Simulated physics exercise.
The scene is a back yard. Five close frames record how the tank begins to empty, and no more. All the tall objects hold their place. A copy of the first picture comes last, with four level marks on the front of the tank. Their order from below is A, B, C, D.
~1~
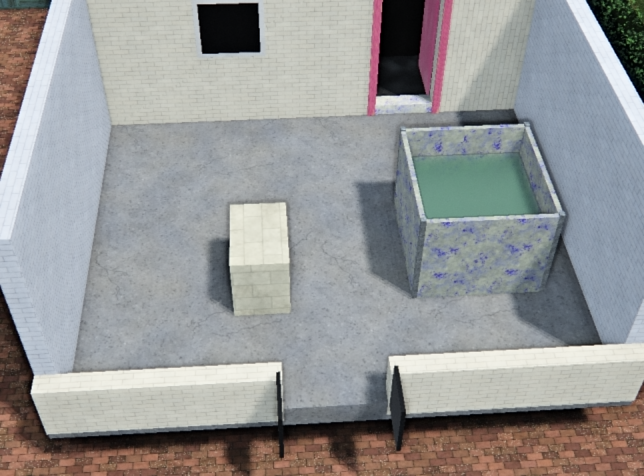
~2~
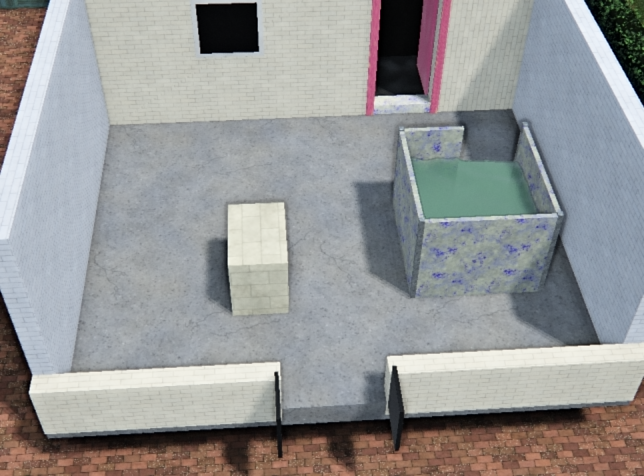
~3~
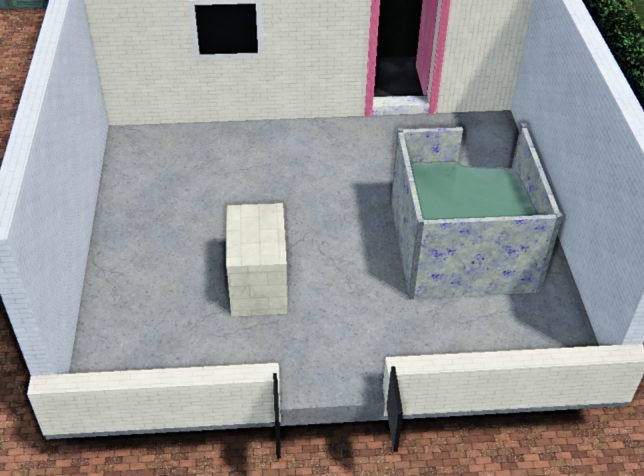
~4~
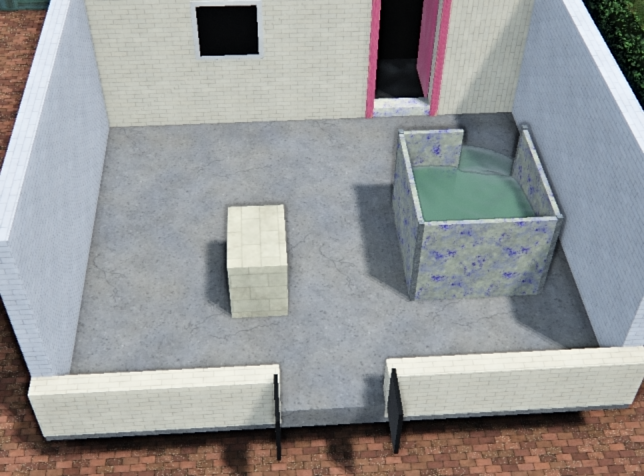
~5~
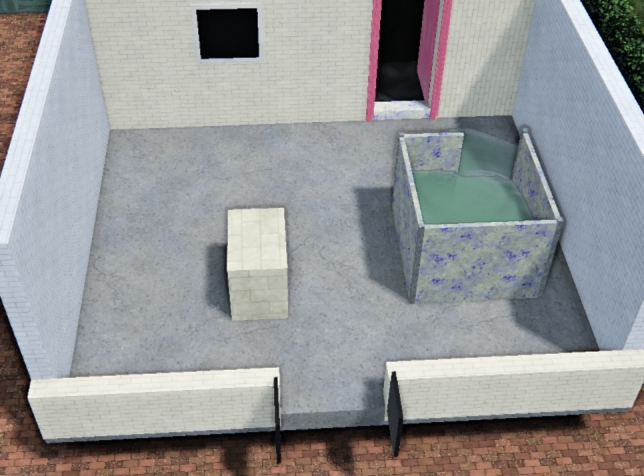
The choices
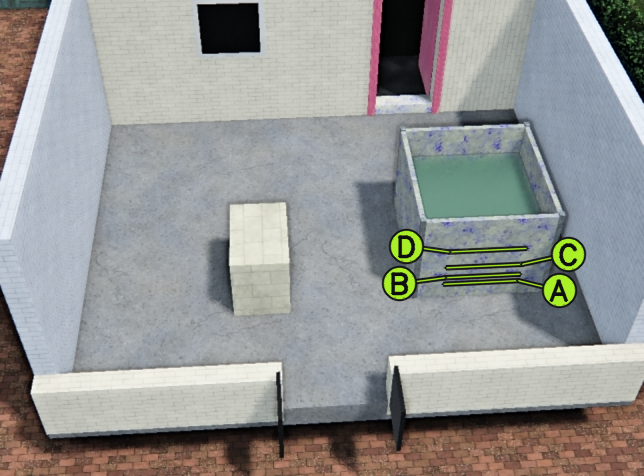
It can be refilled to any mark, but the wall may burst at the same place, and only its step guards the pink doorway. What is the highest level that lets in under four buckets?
The limit is C.
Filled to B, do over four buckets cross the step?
No.
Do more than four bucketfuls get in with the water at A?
No.
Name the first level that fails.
That would be D.
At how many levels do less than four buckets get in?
Three of them.
On the marked copy, A at (481, 282); B at (482, 275); C at (484, 266); D at (487, 250); from the bottom up A, B, C, D.
With A, nothing gets over.
With B, nothing gets over.
With C, a bucket or two gets in.
With D, about 9 bucketfuls get in.
